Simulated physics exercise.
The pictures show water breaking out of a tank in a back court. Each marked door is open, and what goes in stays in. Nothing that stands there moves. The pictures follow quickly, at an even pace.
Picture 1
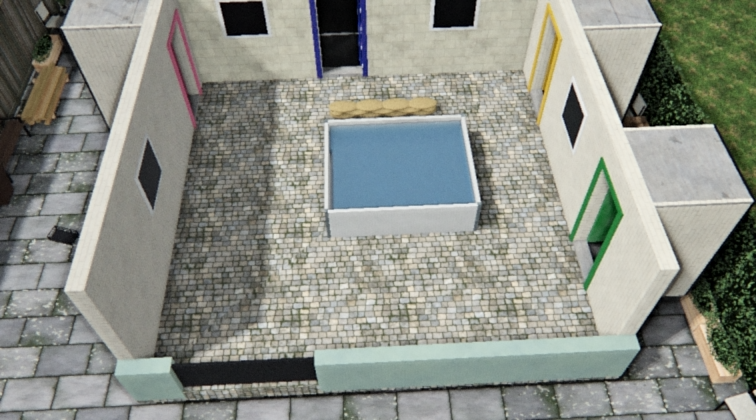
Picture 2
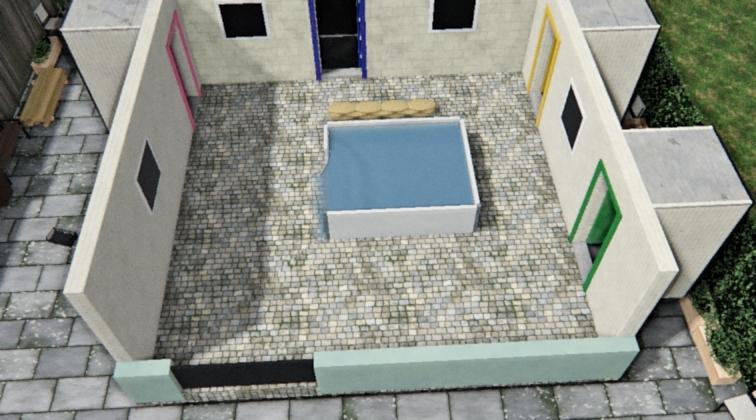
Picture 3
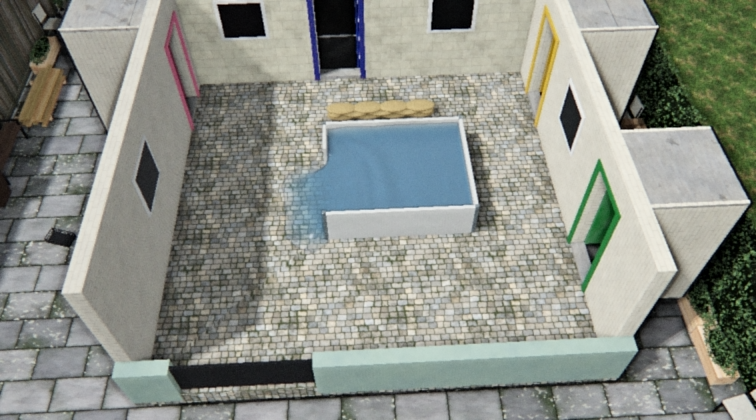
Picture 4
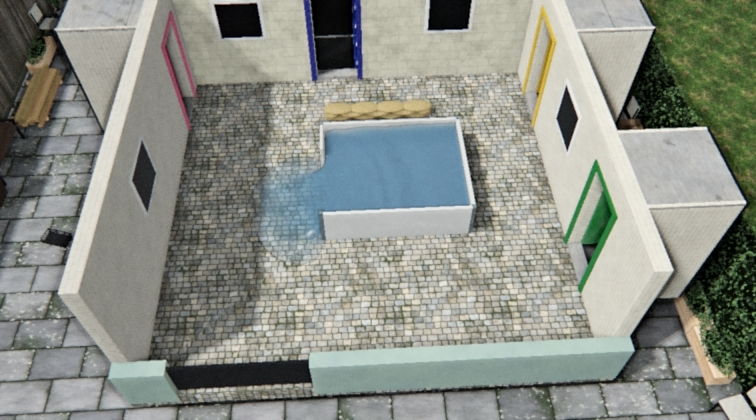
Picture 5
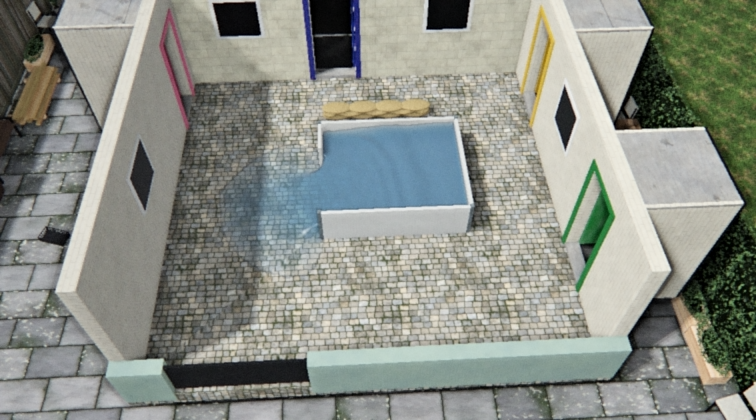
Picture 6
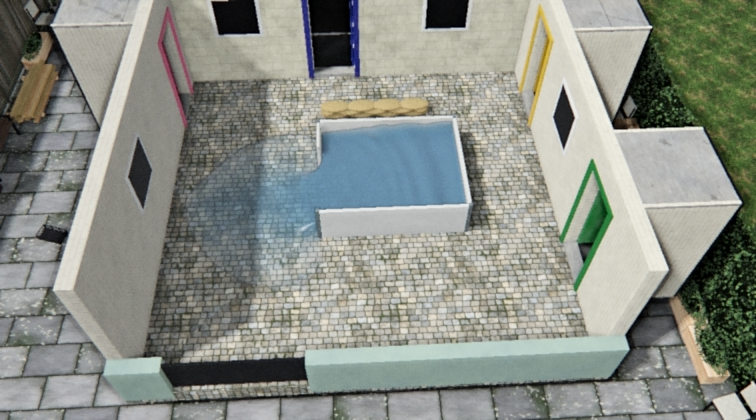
Blue water breaks from the left side of a white-walled tank in the middle of a cobbled court, seen from high above the low pale-green front wall. Pale walls hold a pink-framed doorway at left, a blue one at back, and yellow and green ones at right, with a tan block behind the tank. The water fans leftward in a thin, widening sheet across the cobbles, while the view shifts very slightly.
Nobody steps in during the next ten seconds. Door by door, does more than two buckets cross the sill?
One by one: The pink door lets in a lot; the green door lets in a lot; the yellow door admits no more than that; the blue door admits no more than that.
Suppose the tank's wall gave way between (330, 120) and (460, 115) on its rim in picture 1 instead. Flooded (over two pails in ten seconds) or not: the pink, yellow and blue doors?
One by one: The pink door passes that mark, the yellow door takes more, the blue door floods.
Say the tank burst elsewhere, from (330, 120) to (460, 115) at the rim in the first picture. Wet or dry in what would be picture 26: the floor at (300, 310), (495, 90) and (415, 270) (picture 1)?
In turn: Clear, awash, clear.
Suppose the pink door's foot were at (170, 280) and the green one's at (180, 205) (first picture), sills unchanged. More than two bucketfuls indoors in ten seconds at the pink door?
The pink one passes that mark.
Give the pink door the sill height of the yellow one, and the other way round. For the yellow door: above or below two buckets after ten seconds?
Yellow lets more in.
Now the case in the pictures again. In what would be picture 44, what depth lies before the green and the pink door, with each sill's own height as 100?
About 210 and 240 per cent.
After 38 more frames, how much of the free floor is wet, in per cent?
Roughly 85 per cent.
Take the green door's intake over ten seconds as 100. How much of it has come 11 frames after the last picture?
Close to 0 %.
A moment on, water covers 25 % of the floor; the pink door not reached, the green door not reached, the yellow door not reached, the blue door not reached.
Next, water covers 30 % of the floor; the pink door wet at the sill, nothing in, the green door not reached, the yellow door not reached, the blue door not reached.
Then, water covers 40 % of the floor; the pink door under two buckets in, the green door not reached, the yellow door not reached, the blue door wet at the sill, nothing in.
Later, water covers 85 % of the floor; the pink door over two buckets in, the green door under two buckets in, the yellow door wet at the sill, nothing in, the blue door wet at the sill, nothing in.
In the end, water covers 100 % of the floor; the pink door far over two buckets in, the green door far over two buckets in, the yellow door wet at the sill, nothing in, the blue door wet at the sill, nothing in.
